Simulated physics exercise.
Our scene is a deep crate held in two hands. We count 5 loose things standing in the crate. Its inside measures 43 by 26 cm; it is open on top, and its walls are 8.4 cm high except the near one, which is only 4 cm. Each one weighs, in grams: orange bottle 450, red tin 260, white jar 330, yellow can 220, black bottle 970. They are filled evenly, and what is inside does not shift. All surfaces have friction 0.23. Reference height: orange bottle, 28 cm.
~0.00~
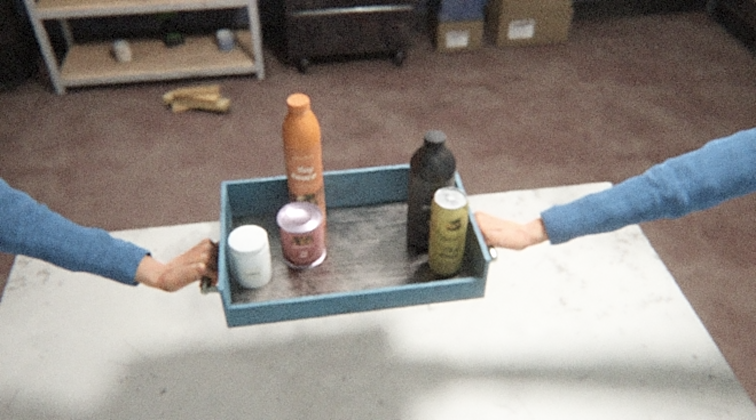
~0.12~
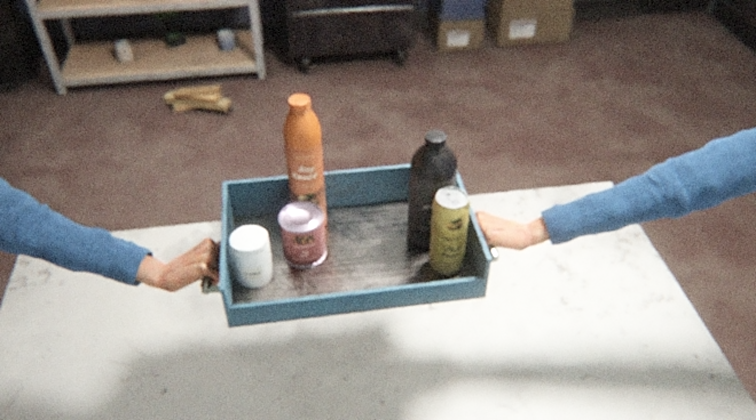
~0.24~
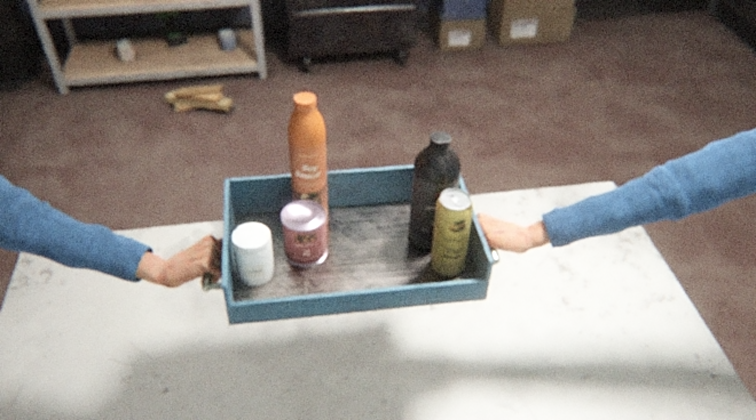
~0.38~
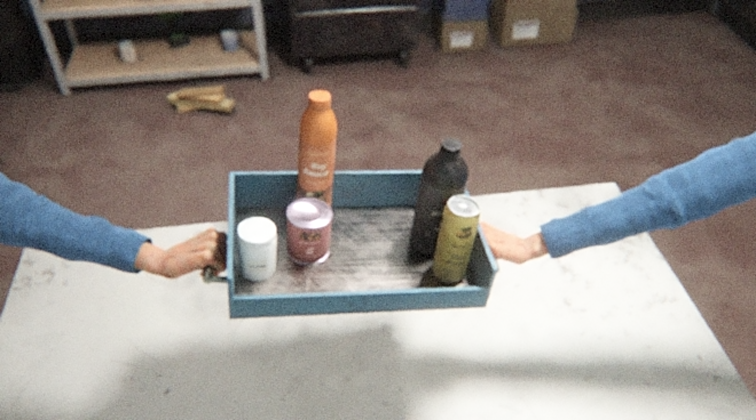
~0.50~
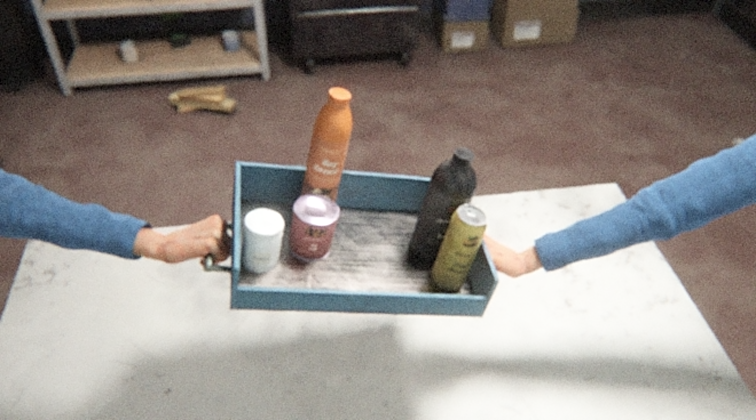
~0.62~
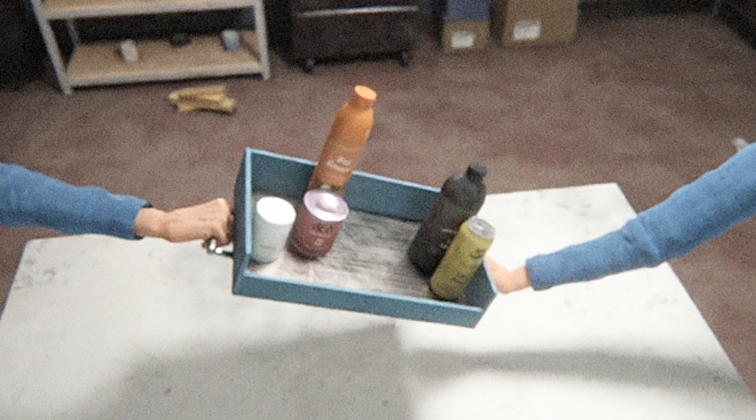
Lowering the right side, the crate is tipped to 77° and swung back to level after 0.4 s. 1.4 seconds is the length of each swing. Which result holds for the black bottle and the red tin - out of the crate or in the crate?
The black bottle ends up inside the crate; the red tin ends up inside the crate.
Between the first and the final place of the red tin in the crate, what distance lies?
Net shift near 20 cm.
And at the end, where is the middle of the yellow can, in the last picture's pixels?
(461, 231), roughly.
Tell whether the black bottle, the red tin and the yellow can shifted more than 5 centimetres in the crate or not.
Here is how it goes: The black bottle remains near its start; next, the red tin moves off; last, the yellow can remains near its start.
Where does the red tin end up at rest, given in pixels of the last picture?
At roughly (419, 242).
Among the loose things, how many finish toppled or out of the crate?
I count 2.
Around 1.02 s, tip 59°, right side down; red tin shifted 18 cm near (400, 270); black bottle shifted 2 cm near (447, 267); orange bottle tipped 20° against what carries it.
Around 2.52 s, tip 47°, right side down; orange bottle and white jar now out of the crate; red tin shifted 20 cm near (415, 280); black bottle shifted 2 cm near (456, 252).
Finally (3.8 s), out of the crate, orange bottle and white jar; not toppled but over 5 cm from the start, red tin; the other 2 still in place (within 5 cm). In the last view, black bottle near (447, 189), red tin near (419, 242).
